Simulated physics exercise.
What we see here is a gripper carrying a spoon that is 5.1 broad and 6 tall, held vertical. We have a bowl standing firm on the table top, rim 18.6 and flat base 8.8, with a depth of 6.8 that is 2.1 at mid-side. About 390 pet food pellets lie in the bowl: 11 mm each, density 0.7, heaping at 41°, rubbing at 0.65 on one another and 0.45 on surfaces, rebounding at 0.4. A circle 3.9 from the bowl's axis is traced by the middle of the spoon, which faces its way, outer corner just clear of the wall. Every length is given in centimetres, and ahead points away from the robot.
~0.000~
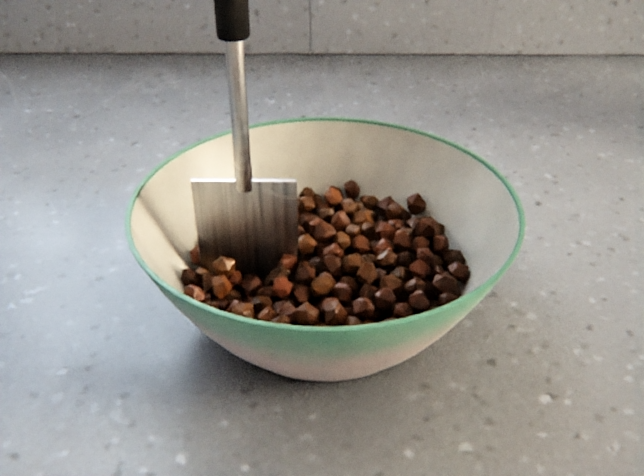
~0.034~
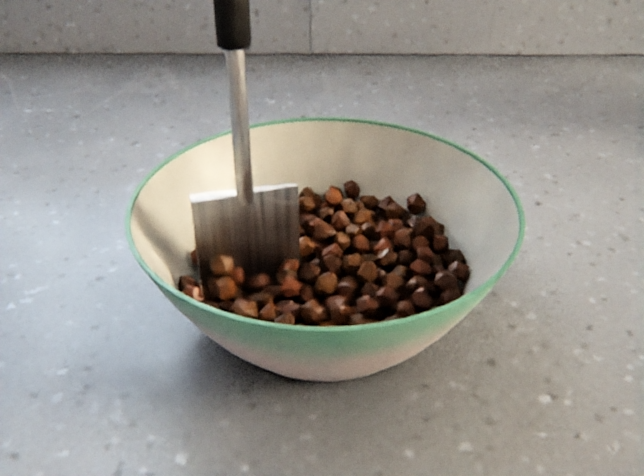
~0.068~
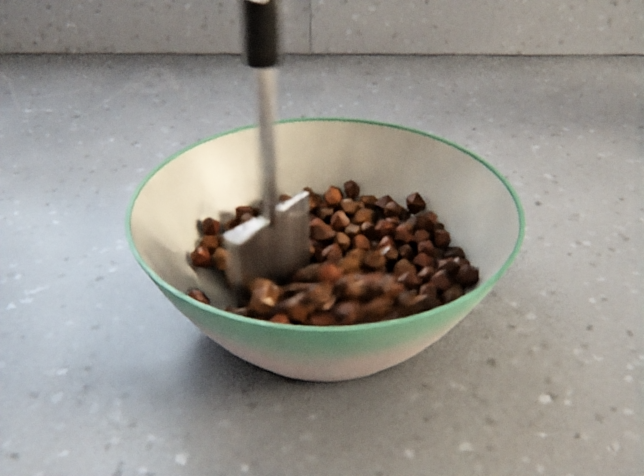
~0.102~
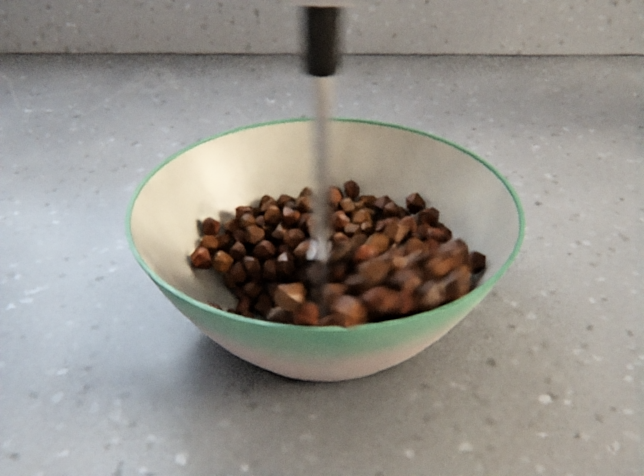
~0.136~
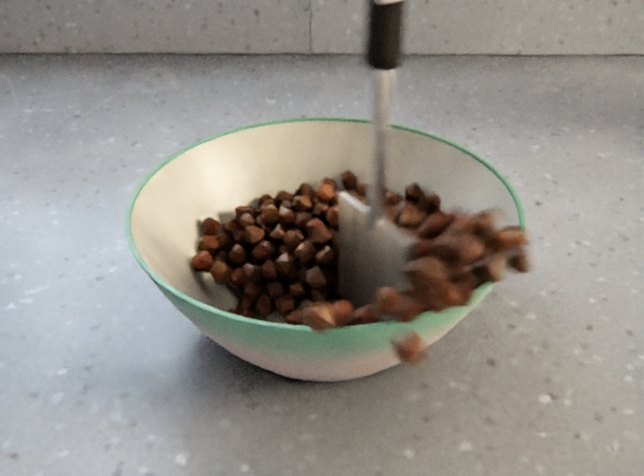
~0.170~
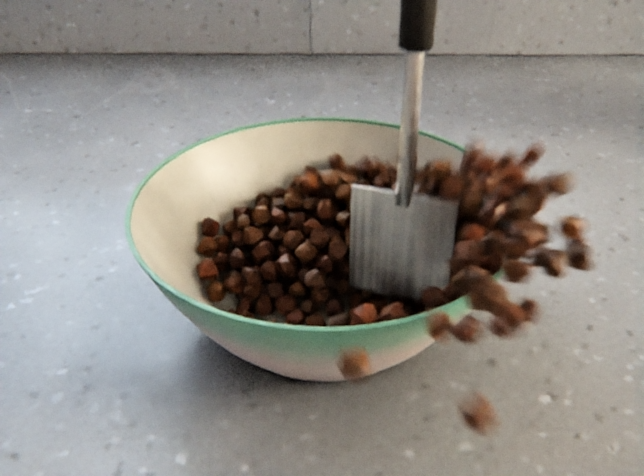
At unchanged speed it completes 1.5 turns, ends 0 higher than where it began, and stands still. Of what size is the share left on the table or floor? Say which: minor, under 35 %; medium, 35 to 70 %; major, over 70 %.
That would be a medium share.
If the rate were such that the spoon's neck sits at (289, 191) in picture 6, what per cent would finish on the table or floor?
Roughly 15 per cent.
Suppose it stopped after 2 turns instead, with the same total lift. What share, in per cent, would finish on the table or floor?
That would give some 55 percent.
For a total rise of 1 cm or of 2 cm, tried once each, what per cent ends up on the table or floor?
Estimates: 40 % then 30 %.
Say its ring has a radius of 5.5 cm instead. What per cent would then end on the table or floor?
Then about 5 per cent.
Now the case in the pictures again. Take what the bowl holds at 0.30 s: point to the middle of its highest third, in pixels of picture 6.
About pixel (232, 170).
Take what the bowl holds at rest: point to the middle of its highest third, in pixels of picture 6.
Centre of top third: Approx. (398, 220).
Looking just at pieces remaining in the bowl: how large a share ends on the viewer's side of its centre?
Some 35 per cent.
After 0.30 s, 304° round, highest piece 12 above the table; 293 in the bowl, 25 on the table or floor, 71 in flight or on the tool.
After 0.43 s, 87° round, highest piece 10 above the table; 242 in the bowl, 103 on the table or floor, 44 in flight or on the tool.
After 0.70 s, 180° round, highest piece 7 above the table; 201 in the bowl, 187 on the table or floor, 1 in flight or on the tool.
After 1.40 s, 180° round, highest piece 7 above the table; 201 in the bowl, 188 on the table or floor.
At rest, 201 in the bowl, 188 on the table or floor. That is 48 % on the table or floor.
